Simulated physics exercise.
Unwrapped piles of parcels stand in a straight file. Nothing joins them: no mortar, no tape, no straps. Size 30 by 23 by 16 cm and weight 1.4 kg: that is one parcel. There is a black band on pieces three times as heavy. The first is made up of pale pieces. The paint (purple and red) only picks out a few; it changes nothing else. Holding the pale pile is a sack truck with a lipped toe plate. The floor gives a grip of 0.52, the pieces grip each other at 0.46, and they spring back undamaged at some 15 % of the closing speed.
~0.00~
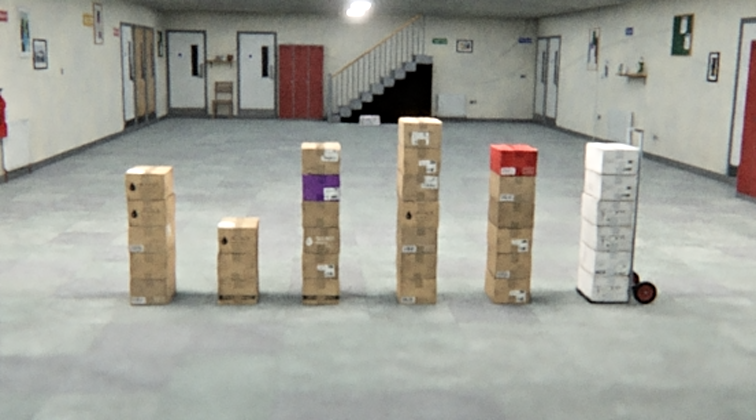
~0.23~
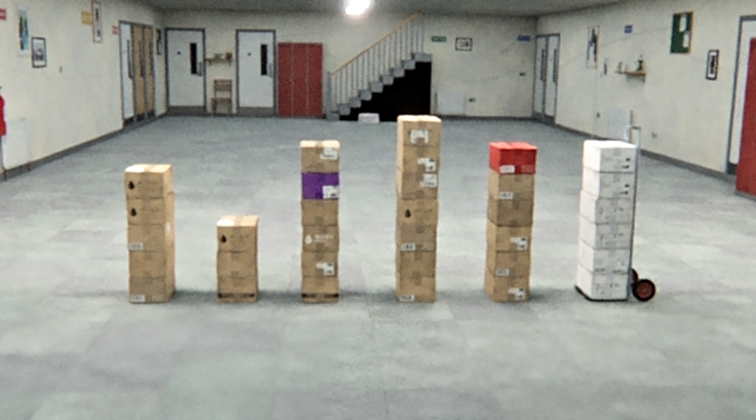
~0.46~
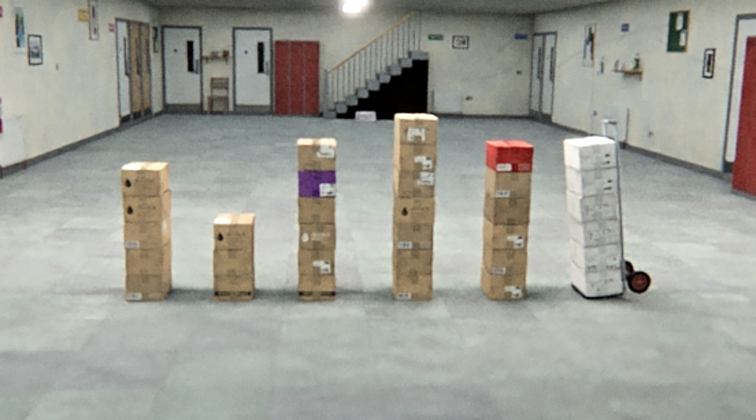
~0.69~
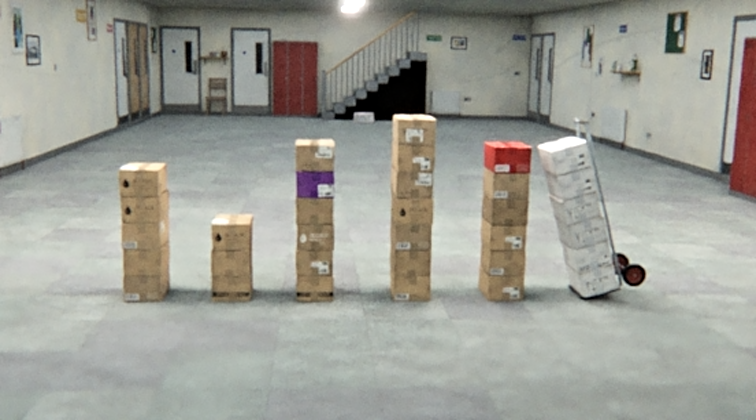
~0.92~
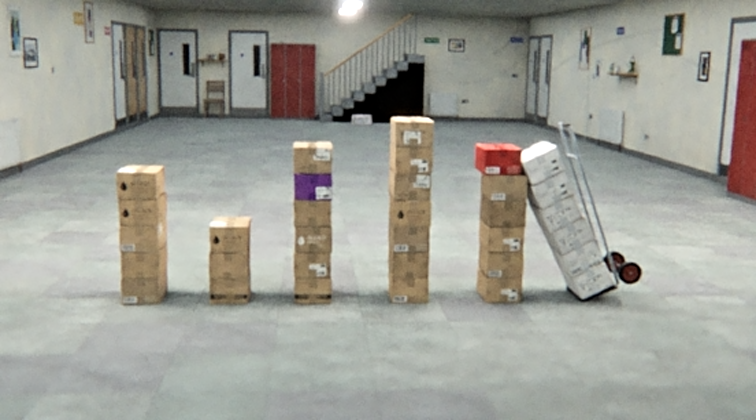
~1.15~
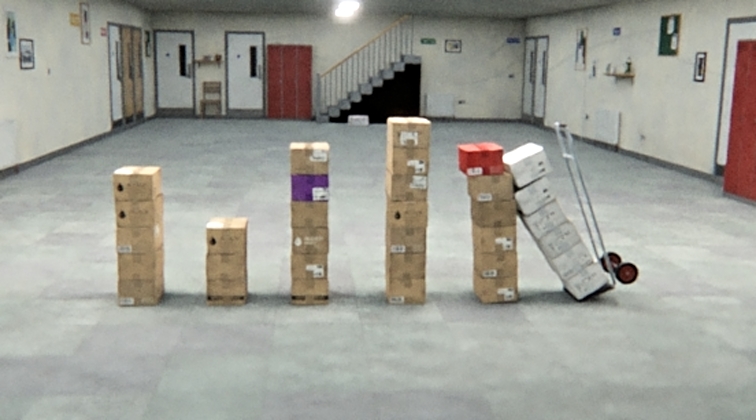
White boxes on a sack truck tilting left against a neighbouring cardboard stack, pushing its red top box leftward in a hall.
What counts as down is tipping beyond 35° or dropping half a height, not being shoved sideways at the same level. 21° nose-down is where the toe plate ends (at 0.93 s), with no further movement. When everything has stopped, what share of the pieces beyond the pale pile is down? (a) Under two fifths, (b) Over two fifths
Over two fifths (b).
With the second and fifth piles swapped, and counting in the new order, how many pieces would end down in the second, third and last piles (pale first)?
Count of fallen pieces - second: 0; third: 0; last: 0.
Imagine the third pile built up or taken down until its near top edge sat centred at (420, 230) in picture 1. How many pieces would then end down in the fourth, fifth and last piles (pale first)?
Pile by pile that makes fourth 0, fifth 0, last 0.
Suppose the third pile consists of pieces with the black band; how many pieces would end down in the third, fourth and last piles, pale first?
You'd get third 0, fourth 0 and last 0.
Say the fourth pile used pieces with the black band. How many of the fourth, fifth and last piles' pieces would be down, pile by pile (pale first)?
Down at the end: Fourth pile 6, fifth pile 2, last pile 5.
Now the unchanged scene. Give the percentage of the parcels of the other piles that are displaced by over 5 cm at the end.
I get 90 %.
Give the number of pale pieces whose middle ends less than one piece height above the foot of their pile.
Pale pieces: 2.
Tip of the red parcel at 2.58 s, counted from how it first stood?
Close to 40° of tilt compared with the start.
After 1.62 s, 6 of the pale pile down; none of the 27 other parcels down, 7 disturbed; red parcel leaning 19°.
After 2.12 s, 6 of the pale pile down; 5 of the 27 other parcels down; red parcel leaning 30°, 13 cm lower.
After 2.58 s, 6 of the pale pile down; 13 of the 27 other parcels down; red parcel leaning 39°, 32 cm lower; purple parcel leaning 22°.
After 3.08 s, 6 of the pale pile down; 18 of the 27 other parcels down; purple parcel on its side; red parcel leaning 41°, 48 cm lower.
At rest (4.0 s), 6 of the pale pile down; 20 of the 27 other parcels down; purple parcel on its side; red parcel leaning 41°, 48 cm lower. That is 74 per cent. As the last picture would show them, middles, purple parcel near (163, 211), red parcel near (325, 234).
